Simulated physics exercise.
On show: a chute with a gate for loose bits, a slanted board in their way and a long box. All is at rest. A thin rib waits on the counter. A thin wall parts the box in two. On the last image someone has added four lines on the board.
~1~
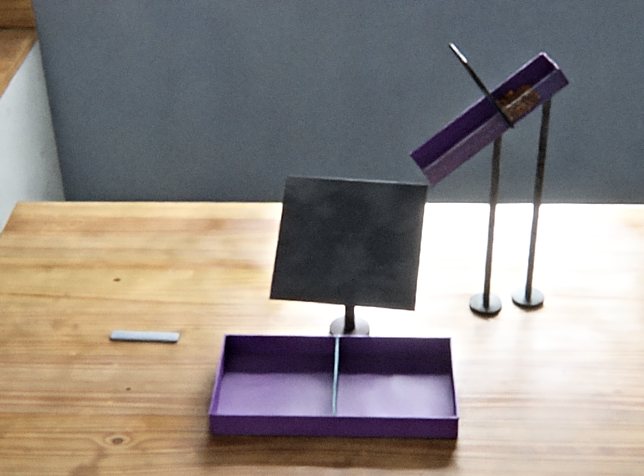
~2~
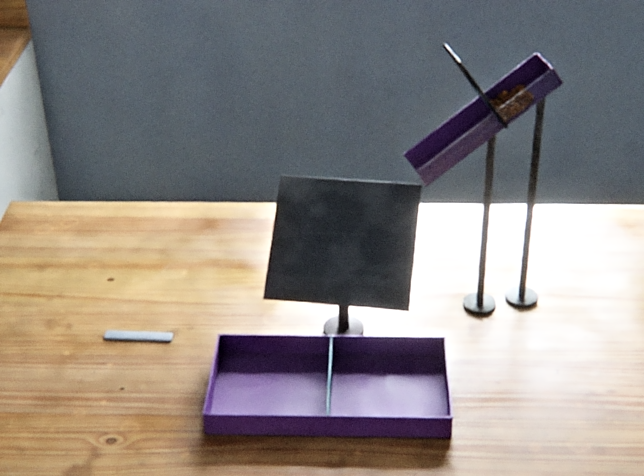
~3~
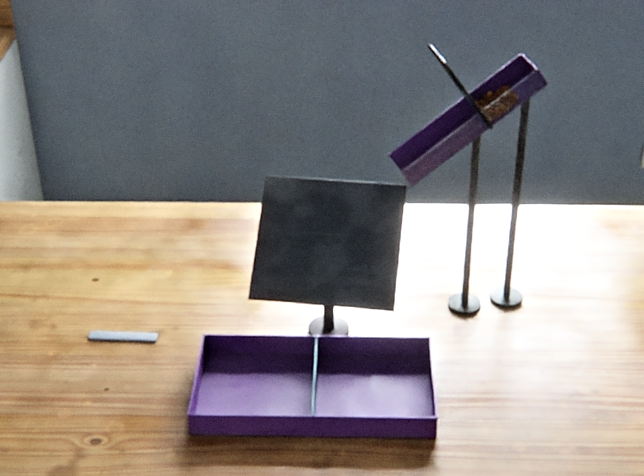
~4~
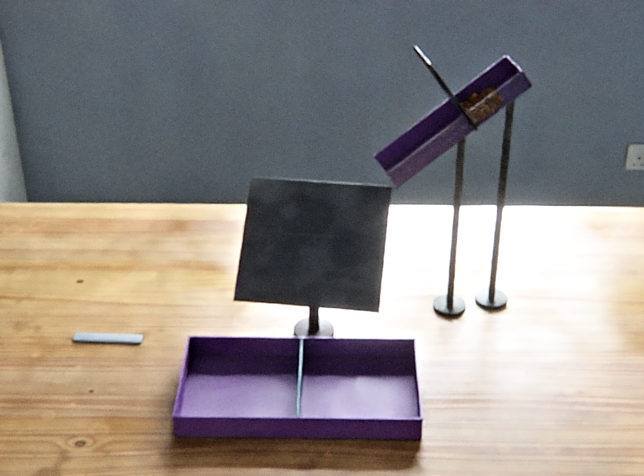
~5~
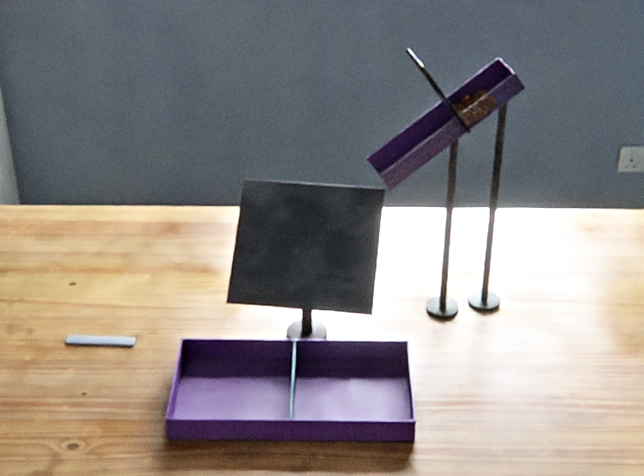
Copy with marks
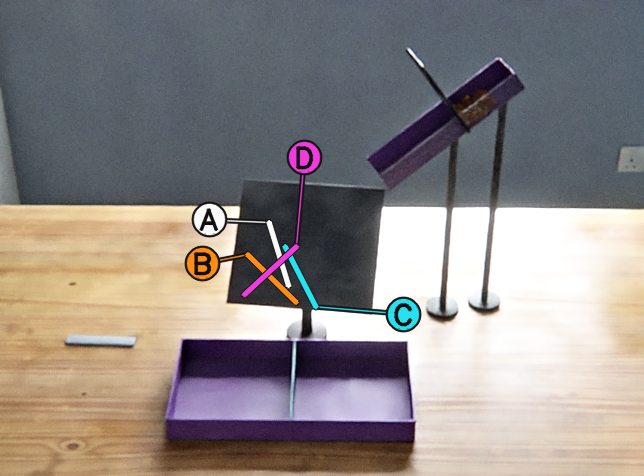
On a pale wooden tabletop before a blue-grey wall, seen from the front and slightly above, a purple box parted in two by a thin wall sits in the foreground. Behind it stands a dark tilted board, with a thin grey strip at left and a purple chute holding brown bits behind a dark gate on two black posts at right. Nothing on the table moves; the camera alone shifts gently rightward, sliding everything left and revealing a wall socket.
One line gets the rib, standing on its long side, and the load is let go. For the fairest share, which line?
Use line A.
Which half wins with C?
The right half.
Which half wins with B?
More lands on the right.
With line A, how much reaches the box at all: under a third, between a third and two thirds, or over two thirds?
Over two thirds.
On the marked copy, line A from (269, 222) to (288, 285); line B from (247, 254) to (296, 302); line C from (285, 246) to (315, 306); line D from (296, 246) to (244, 294).
If A is chosen, of what is caught, about a third in the left half, about two thirds in the right.
If B is chosen, of what is caught, a small part in the left half, nearly all in the right.
If C is chosen, of what is caught, a stray few in the left half, nearly all in the right.
If D is chosen, of what is caught, most in the left half, a small part in the right.
